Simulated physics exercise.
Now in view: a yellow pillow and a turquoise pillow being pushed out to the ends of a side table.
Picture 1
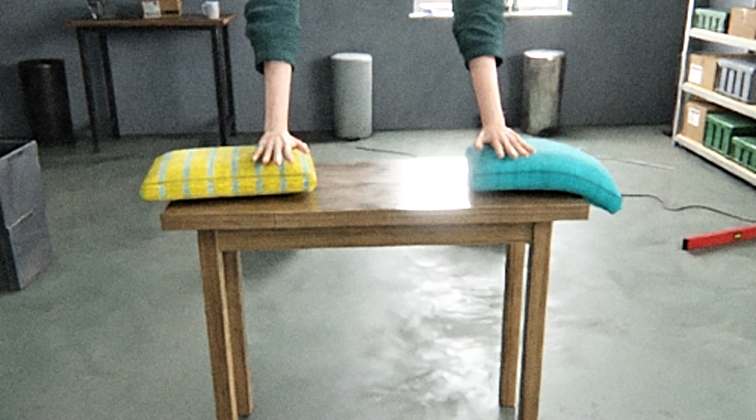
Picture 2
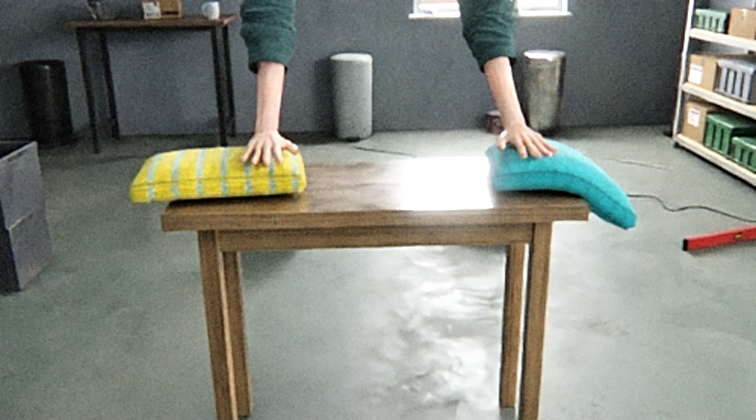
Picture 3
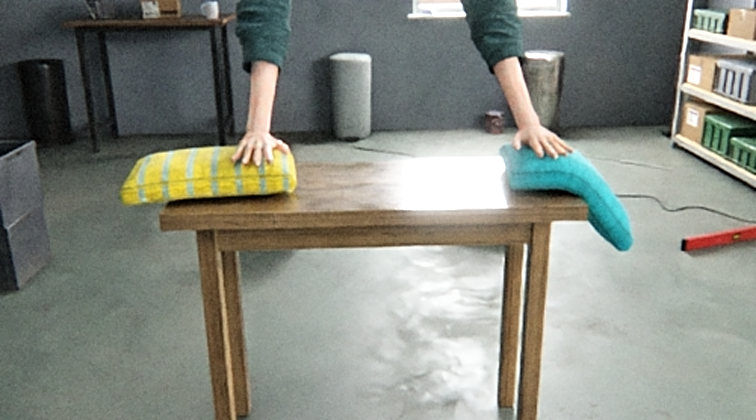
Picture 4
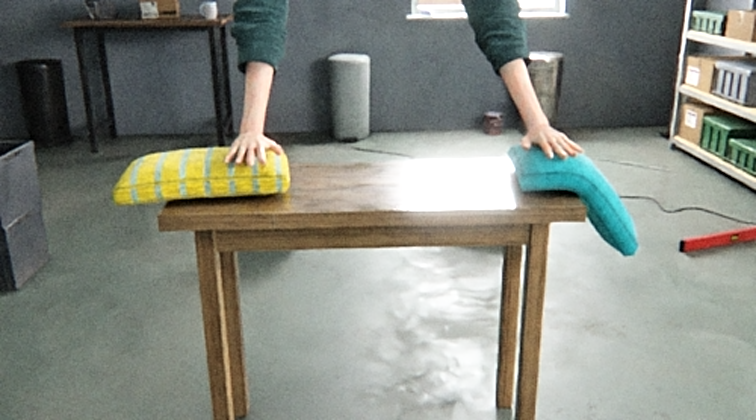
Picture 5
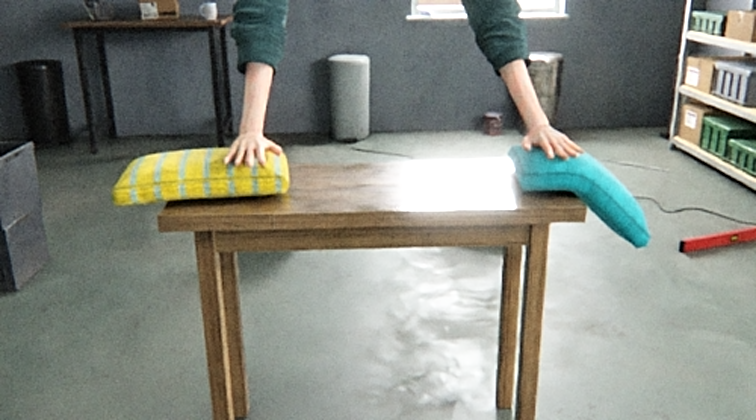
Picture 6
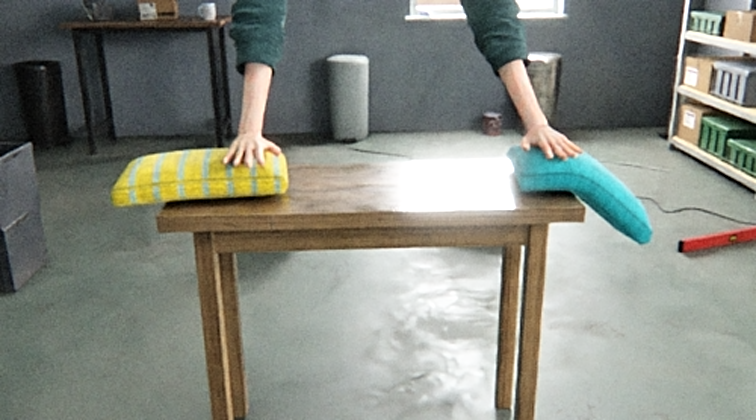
A person in dark green sleeves, seen from the front with only the arms in view, leans over a wooden side table in a grey-walled workshop. Under the hands lie a yellow pillow with grey stripes at left and a turquoise pillow at right. The hands push both pillows slightly outward, the turquoise one drooping over the edge then lifting a little, while the camera stays almost still.
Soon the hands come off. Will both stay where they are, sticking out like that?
Here is how it goes: The yellow pillow stays; the turquoise pillow falls off.
Then, 0.38 s later than the last view, yellow pillow at rest; turquoise pillow falling near (594, 280).
Then, 0.68 s later than the last view, yellow pillow at rest; turquoise pillow on the floor near (611, 402).
Finally, yellow pillow at rest; turquoise pillow on the floor near (622, 410). The yellow pillow stays up there and the turquoise pillow tips over and falls.
